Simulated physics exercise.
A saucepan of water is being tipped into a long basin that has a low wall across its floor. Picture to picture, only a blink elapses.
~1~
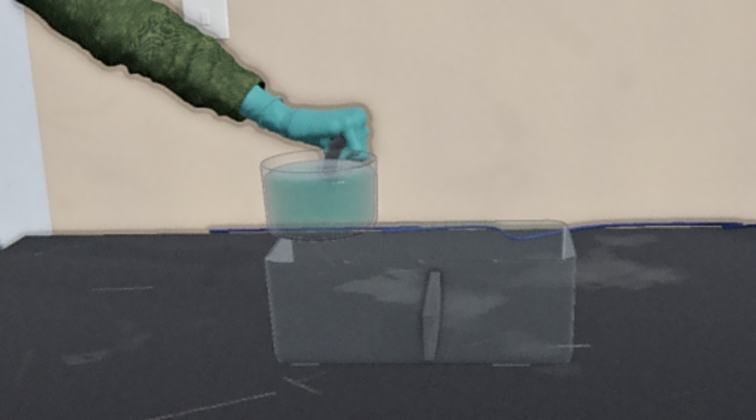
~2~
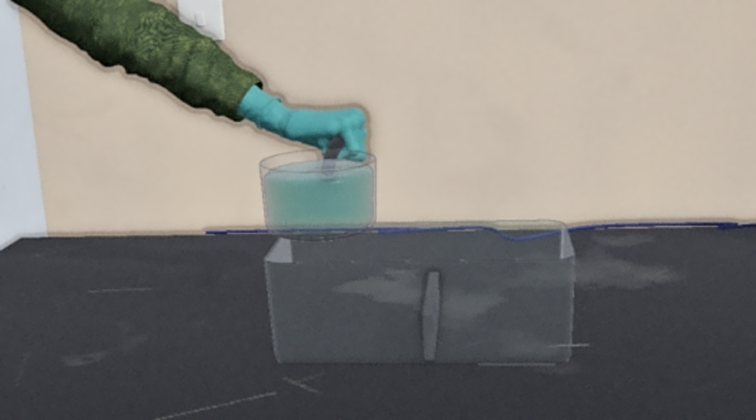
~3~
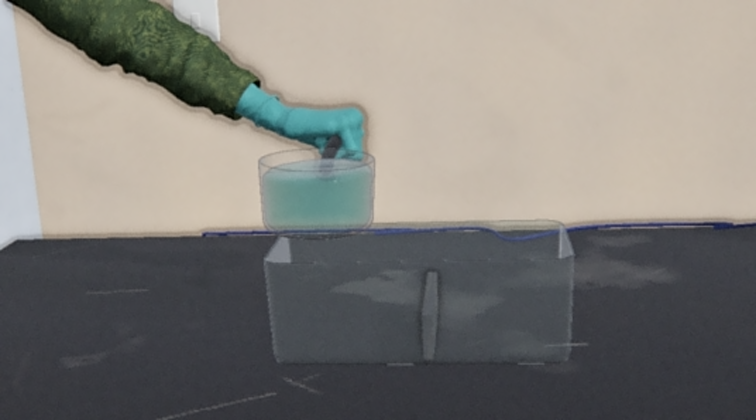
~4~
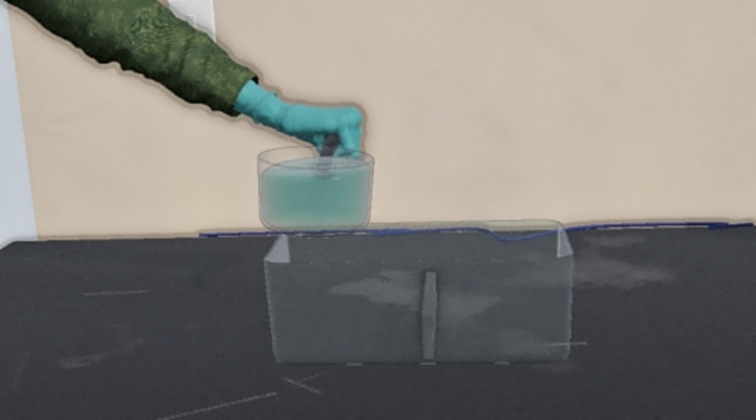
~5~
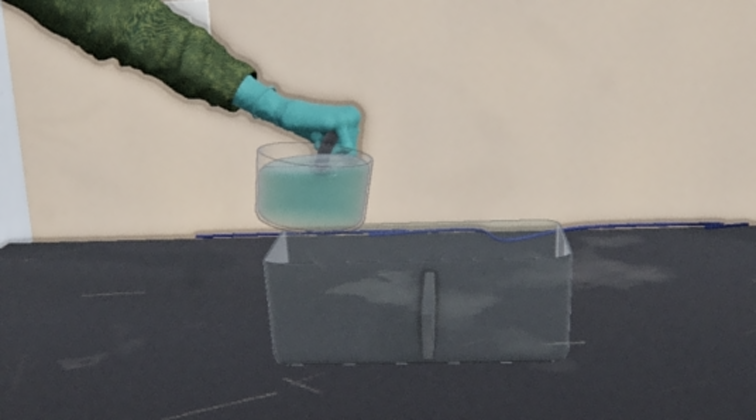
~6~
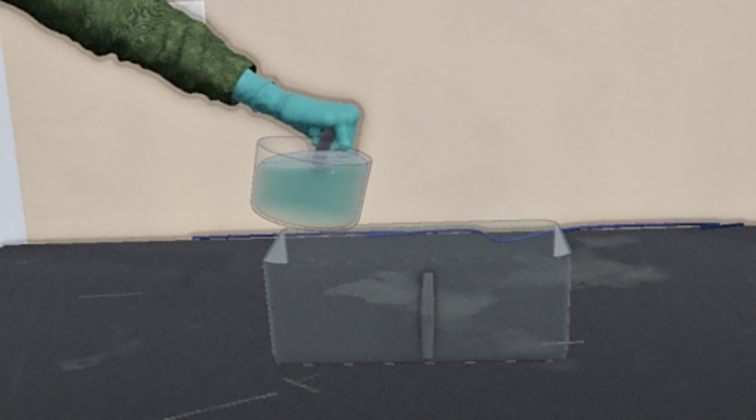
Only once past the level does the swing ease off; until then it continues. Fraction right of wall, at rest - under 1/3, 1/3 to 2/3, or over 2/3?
The share right of the wall fails to stay within two thirds.
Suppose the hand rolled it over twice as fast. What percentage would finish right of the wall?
Something like 85 percent.
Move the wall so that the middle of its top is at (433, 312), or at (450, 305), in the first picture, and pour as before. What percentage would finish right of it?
Try one about 90 %, try two about 85 %.
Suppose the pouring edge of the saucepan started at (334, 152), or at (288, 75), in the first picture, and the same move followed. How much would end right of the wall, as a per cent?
Near 45 per cent for the first start, near 10 per cent for the second.
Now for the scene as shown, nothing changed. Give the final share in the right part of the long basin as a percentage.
Around 95 %.
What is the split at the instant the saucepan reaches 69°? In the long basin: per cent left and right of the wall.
I'd put the left part near 5 per cent and the right part near 15.
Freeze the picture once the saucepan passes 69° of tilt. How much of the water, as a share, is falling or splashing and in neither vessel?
It's close to 25 percent.
A moment on, the saucepan is tipped part way and 54 per cent is still to pour, 4 is left of the wall and 15 right of it.
Next, the saucepan is tipped right over and 6 per cent is still to pour, 5 is left of the wall and 79 right of it.
Then the saucepan is tipped right over and 0 per cent is still to pour, 6 is left of the wall and 94 right of it.
Later the saucepan is tipped right over and 0 per cent is still to pour, 6 is left of the wall and 94 right of it.
Finally, 6 per cent lies left of the wall, 94 right of it and 0 outside.
